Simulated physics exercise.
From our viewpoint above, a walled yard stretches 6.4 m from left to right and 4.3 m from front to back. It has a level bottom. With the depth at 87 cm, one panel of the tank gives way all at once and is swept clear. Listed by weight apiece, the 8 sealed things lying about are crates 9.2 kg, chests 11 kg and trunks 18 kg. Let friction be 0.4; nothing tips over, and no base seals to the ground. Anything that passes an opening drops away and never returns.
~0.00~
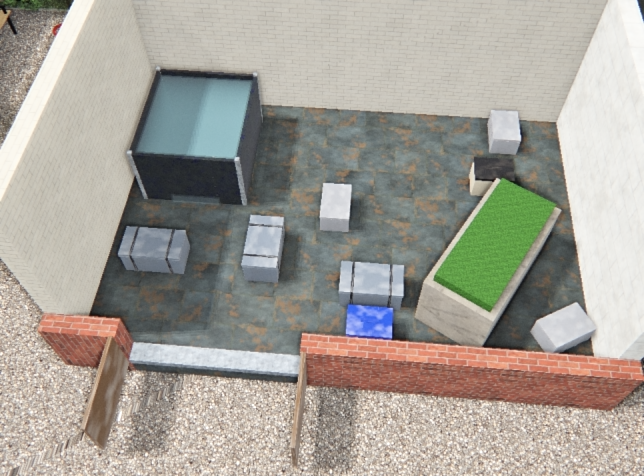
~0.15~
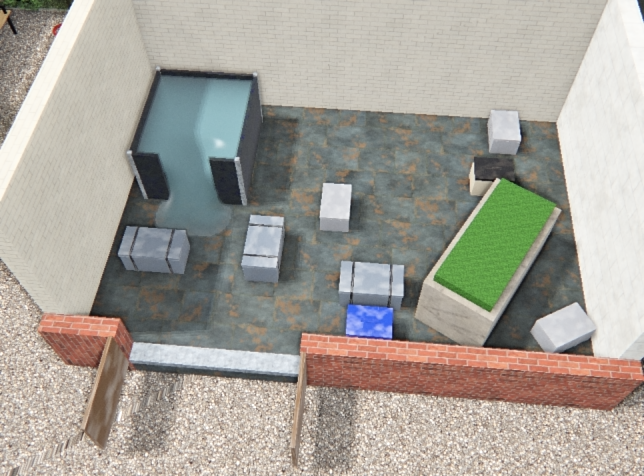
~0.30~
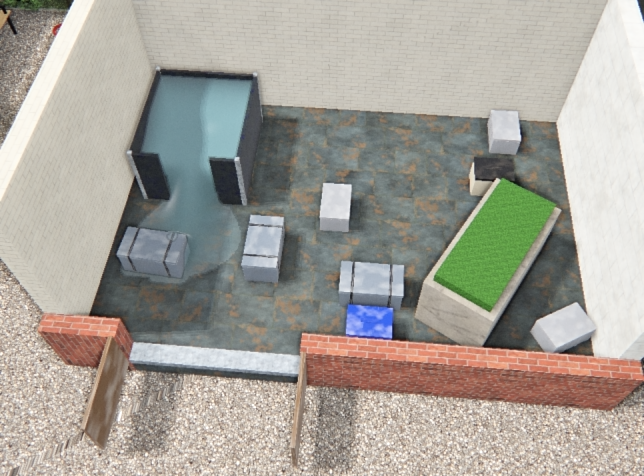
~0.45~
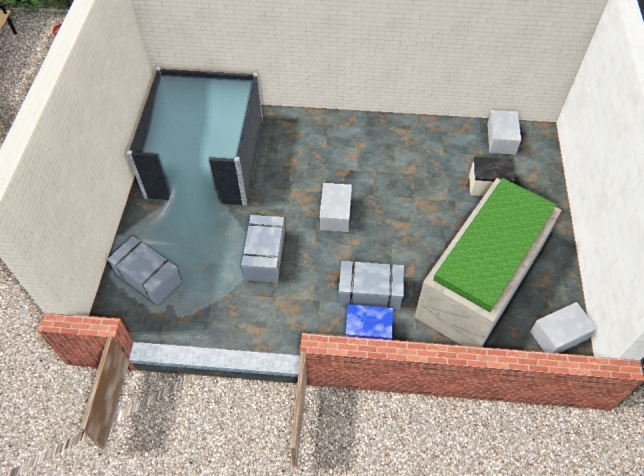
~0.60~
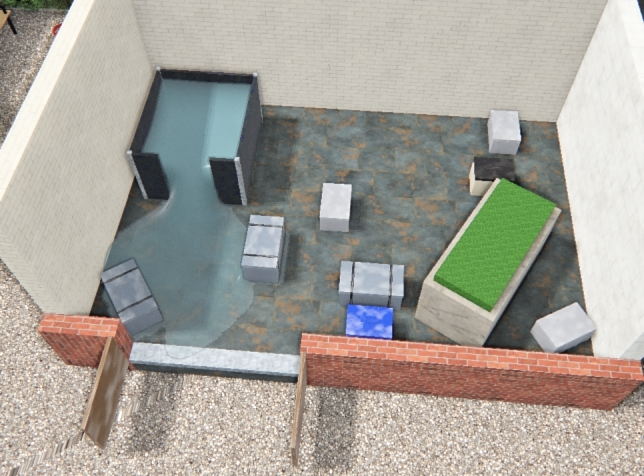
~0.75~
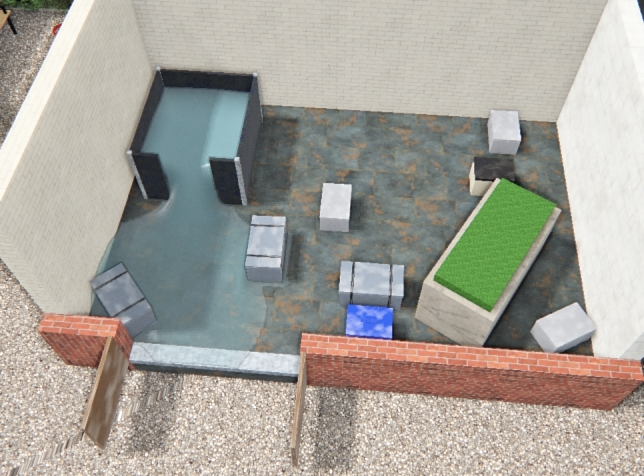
In the video, the front panel of a water tank in a walled yard gives way, and water spreads across the floor toward the viewer, turning and pushing one grey chest on the left while the other objects barely move.
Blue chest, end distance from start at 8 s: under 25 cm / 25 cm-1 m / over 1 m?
25 cm-1 m.
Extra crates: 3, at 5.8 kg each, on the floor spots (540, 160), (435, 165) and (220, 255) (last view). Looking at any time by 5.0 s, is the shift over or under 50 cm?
Listed order gives within the limit, within the limit, above the limit.
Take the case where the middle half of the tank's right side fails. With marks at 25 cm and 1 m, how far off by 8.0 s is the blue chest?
After that, the blue chest is washed away.
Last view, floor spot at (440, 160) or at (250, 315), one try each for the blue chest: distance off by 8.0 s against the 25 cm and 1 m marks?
Outcomes in order: It sits still; it is taken a long way.
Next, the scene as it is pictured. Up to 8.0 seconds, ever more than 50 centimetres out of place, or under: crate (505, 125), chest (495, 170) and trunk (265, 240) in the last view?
Within, within, beyond.
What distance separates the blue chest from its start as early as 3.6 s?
40 cm or so by then.
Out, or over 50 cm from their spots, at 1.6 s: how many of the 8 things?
The number by then is 2.
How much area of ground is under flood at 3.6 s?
The covered patch comes to about 11.0 m2.
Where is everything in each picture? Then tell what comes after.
In the first frame, the blue chest at (370, 321) rests on the ground; water covers 2.3 m2; 0 of 8 have shifted.
In the second frame, the blue chest at (370, 321), on the bottom; water covers 2.9 m2; 0 of 8 have shifted.
In the third frame, the blue chest at (370, 321) rests on the ground; 3.6 m2 under water; 0 of 8 have shifted.
In the fourth frame, the blue chest at (370, 321), on the bottom; 4.5 m2 under water; 1 of 8 have shifted.
In the fifth frame, the blue chest at (370, 321), on the bottom; water covers 5.7 m2; 1 of 8 have shifted.
In the sixth frame, the blue chest at (370, 321), on the bottom; 6.8 m2 under water; 1 of 8 have shifted.
After 1.6 s the blue chest is near (370, 321), 0.0 m from its start, aground; 0 of 8 are out; 1 afloat.
After 3.6 s the blue chest is near (399, 314), 0.4 m from its start, aground; 1 of 8 are out; 0 afloat.
After 5.6 s the blue chest is near (408, 325), 0.5 m from its start, afloat; 1 of 8 are out; 1 afloat.
After 8.0 s the blue chest is near (413, 328), 0.5 m from its start, aground; 1 of 8 are out; 0 afloat.
